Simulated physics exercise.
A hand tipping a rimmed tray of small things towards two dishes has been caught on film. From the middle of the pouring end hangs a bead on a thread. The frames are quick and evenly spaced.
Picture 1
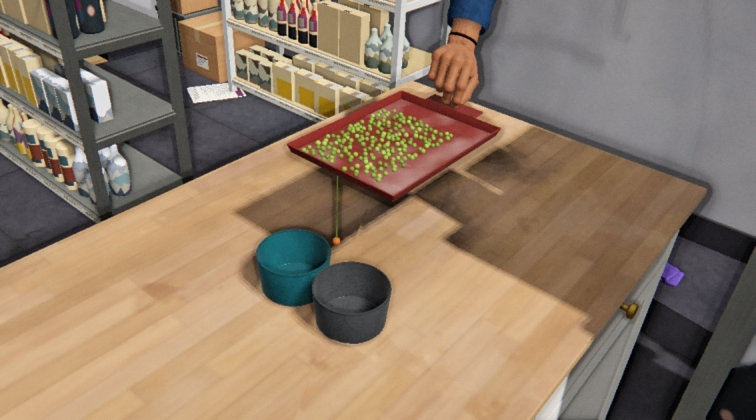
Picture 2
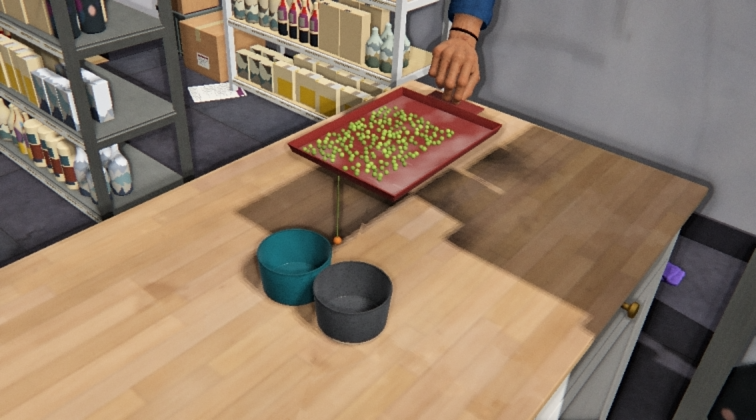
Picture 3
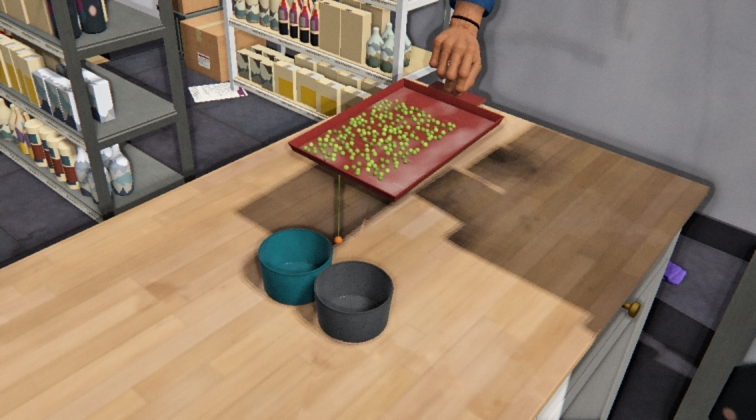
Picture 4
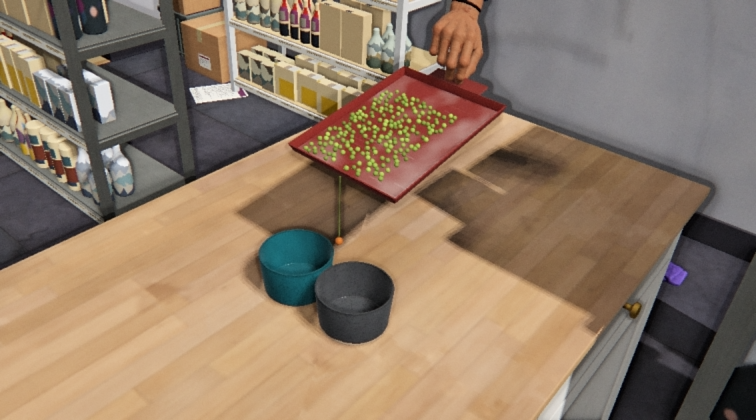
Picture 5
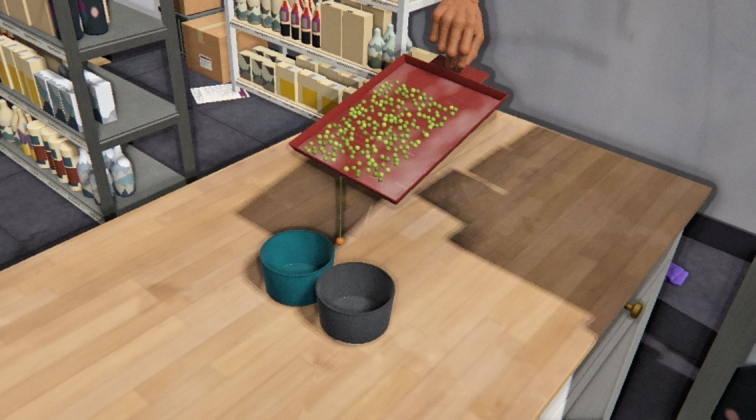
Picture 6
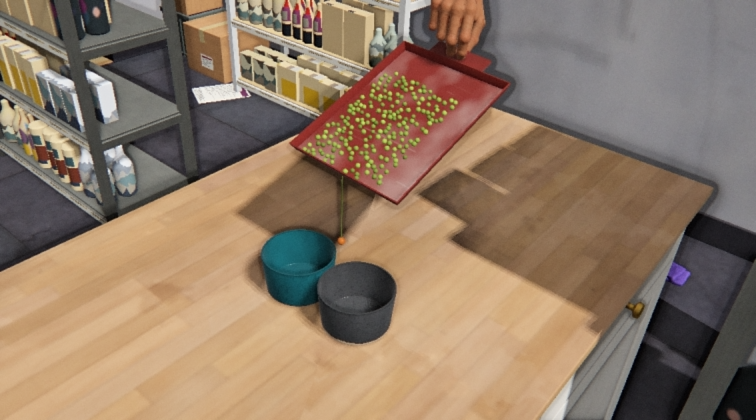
In a storeroom with stocked shelves and cardboard boxes, a pale wooden counter is seen from above at an angle. A hand at the upper right grips a red rimmed tray scattered with small green pea-like balls, an orange bead hanging beneath its near end, with a teal dish and a dark grey dish below. The hand raises the tray's far end, gradually steepening its slope, while the dishes stay practically still.
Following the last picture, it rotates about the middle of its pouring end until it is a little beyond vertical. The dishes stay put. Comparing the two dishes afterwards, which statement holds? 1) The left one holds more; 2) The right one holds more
The right one holds more (2).
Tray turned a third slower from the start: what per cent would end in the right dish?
It would be around 70 percent.
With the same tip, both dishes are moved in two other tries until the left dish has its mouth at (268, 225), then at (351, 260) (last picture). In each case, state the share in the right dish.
In order, 40 % and 20 %.
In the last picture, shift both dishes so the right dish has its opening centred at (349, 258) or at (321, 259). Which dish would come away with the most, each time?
In turn: Right; the right dish.
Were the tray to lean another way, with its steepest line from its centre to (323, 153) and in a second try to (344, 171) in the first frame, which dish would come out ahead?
The leftmost dish, then the leftmost dish.
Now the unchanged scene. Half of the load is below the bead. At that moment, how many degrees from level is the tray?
Somewhere around 95 degrees.
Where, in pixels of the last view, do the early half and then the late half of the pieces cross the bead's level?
Around (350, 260) at first; around (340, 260) after that.
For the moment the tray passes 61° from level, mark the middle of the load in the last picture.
At about (354, 181).
Soon, tray tipped steeply; most on the tray; a small part in the right dish; a stray few in the left dish; about a quarter in the air.
A while on, tray tipped right over; a small part on the tray; about a third in the right dish; about a quarter in the left dish; a stray few outside both; about a quarter in the air.
Towards the end, tray tipped past a quarter turn; about two thirds in the right dish; about a third in the left dish; a stray few outside both.
Finally, tray tipped past a quarter turn; about two thirds in the right dish; about a third in the left dish; a stray few outside both.
